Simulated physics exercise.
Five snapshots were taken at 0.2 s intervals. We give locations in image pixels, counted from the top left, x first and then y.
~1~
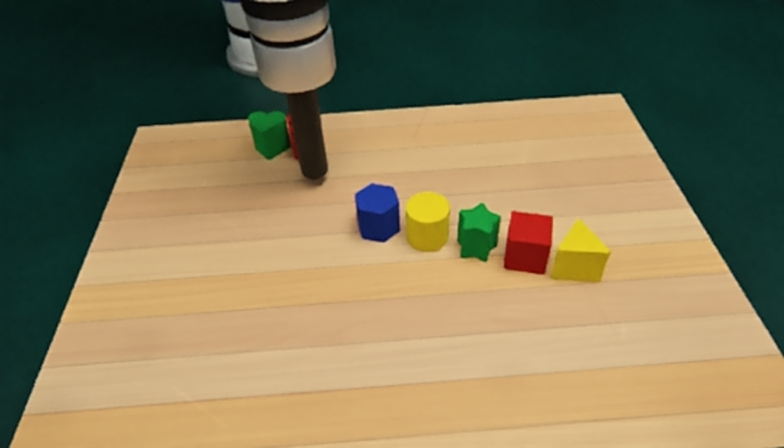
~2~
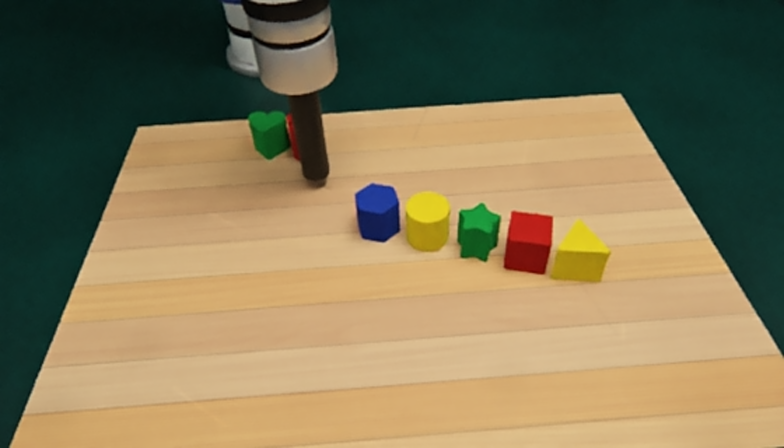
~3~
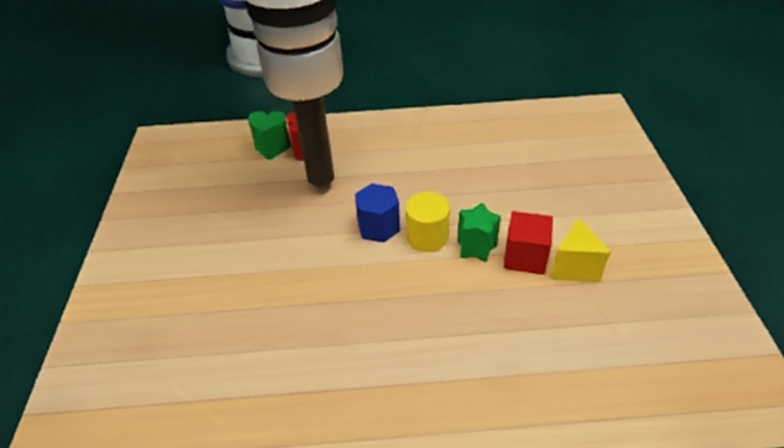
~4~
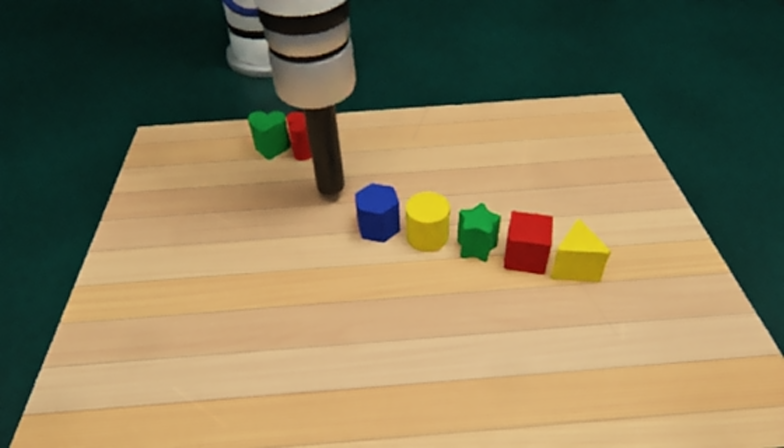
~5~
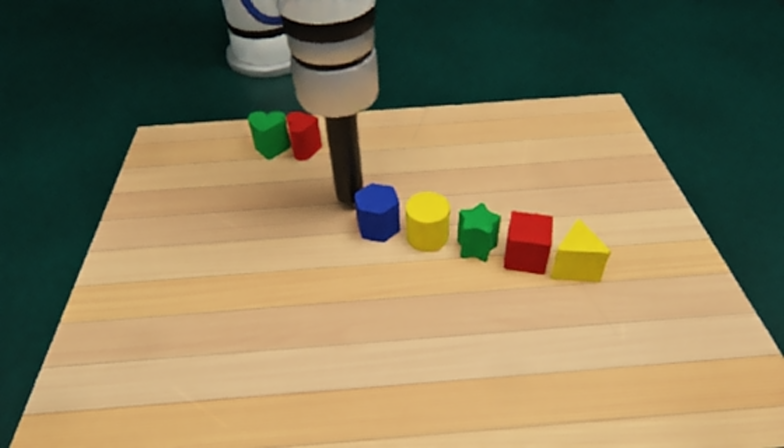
A robotic arm with a dark rod reaches down over a pale striped wooden board on a dark green surface, seen from above at an angle. A blue hexagon, yellow cylinder, green star, red square and yellow triangle line up rightward, with green and red blocks at upper left. The rod moves slightly right and nearer, beside the blue hexagon, while the blocks and view stay still.
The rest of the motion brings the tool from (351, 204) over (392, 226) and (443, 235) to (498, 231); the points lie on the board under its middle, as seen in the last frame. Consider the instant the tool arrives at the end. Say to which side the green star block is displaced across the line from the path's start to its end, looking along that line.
Towards the left-hand side.
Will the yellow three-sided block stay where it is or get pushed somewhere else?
By the last moment, the yellow three-sided block will have left its place.
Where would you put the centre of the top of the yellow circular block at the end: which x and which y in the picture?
About (536, 217).
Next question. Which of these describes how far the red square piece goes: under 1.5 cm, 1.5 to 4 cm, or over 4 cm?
Overall it shifts more than 4 cm.
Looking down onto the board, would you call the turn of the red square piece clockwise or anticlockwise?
Direction: Clockwise.
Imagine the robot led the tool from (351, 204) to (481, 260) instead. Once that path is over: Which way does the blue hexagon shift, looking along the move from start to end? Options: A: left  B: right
I choose B.
What follows on the original path. One third of the way, tool at (391, 216); blue hexagon at (399, 221), turned 40° clockwise; yellow circular block at (444, 214); green star block at (484, 217), turned 15° clockwise.
Two thirds of the way, tool at (445, 225); blue hexagon at (406, 230), turned 60° clockwise; yellow circular block at (481, 218); green star block at (520, 217); red square piece at (559, 231), turned 25° clockwise; yellow three-sided block at (596, 244).
At the end, tool at (499, 221); blue hexagon at (406, 230), turned 60° clockwise; yellow circular block at (536, 217); green star block at (577, 224), turned 20° clockwise; red square piece at (614, 244), turned 40° clockwise; yellow three-sided block at (650, 263), turned 15° clockwise.
